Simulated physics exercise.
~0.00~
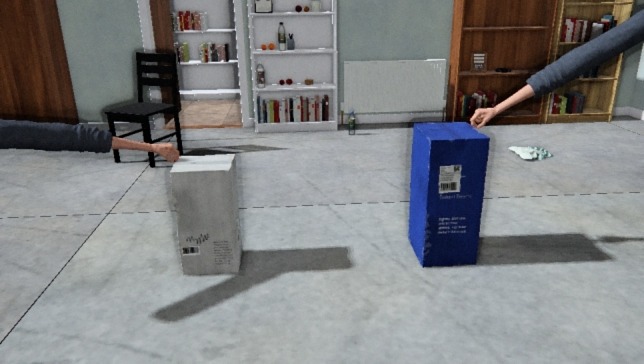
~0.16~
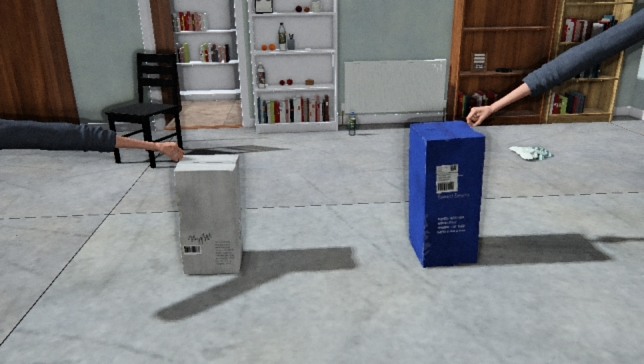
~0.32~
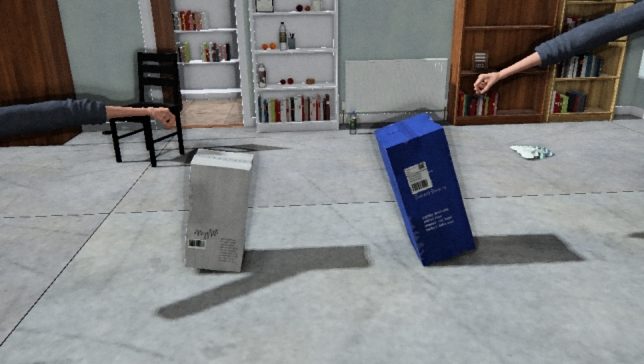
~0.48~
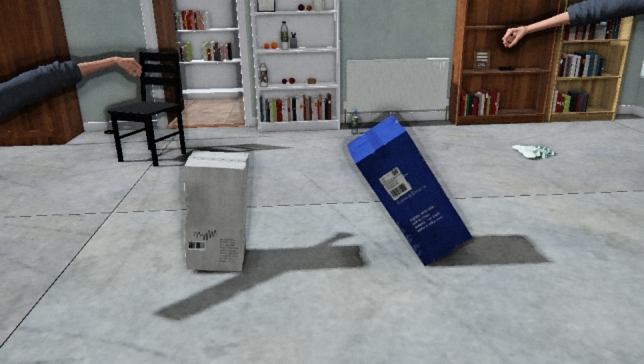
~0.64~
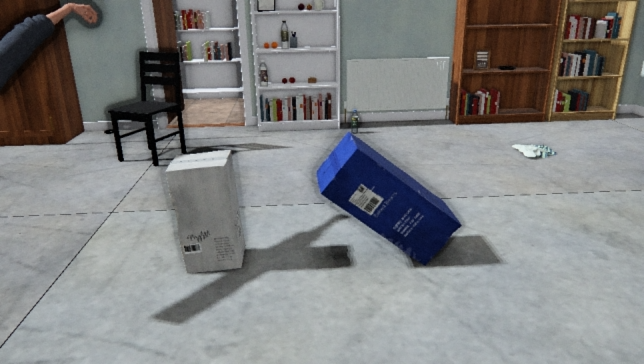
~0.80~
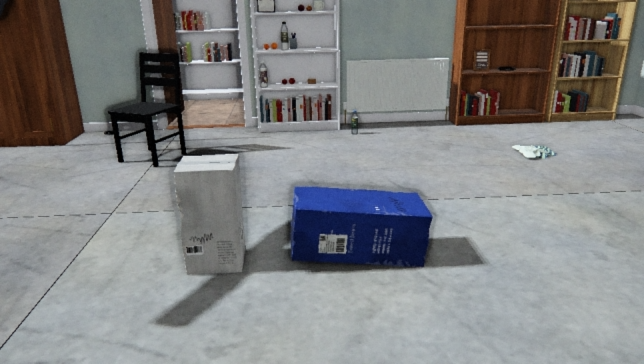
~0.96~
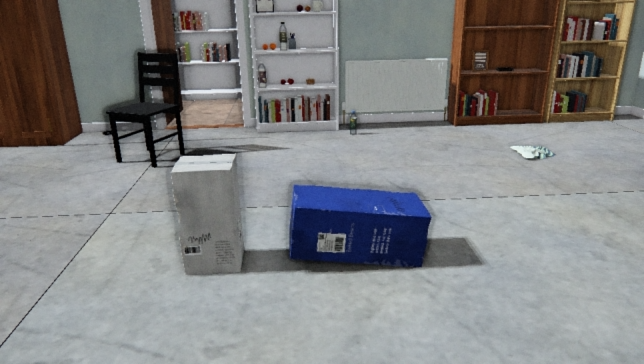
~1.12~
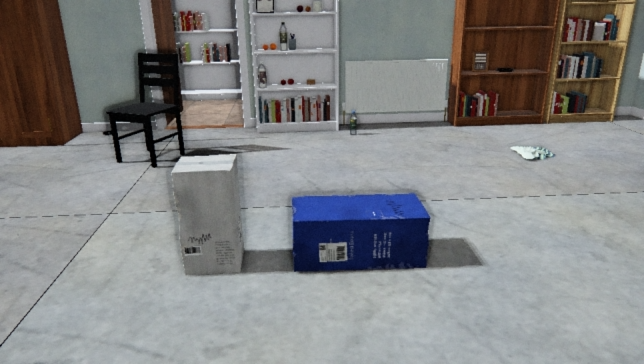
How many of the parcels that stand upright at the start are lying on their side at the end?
One of the two parcels is lying on its side at the end, and it is the blue one.
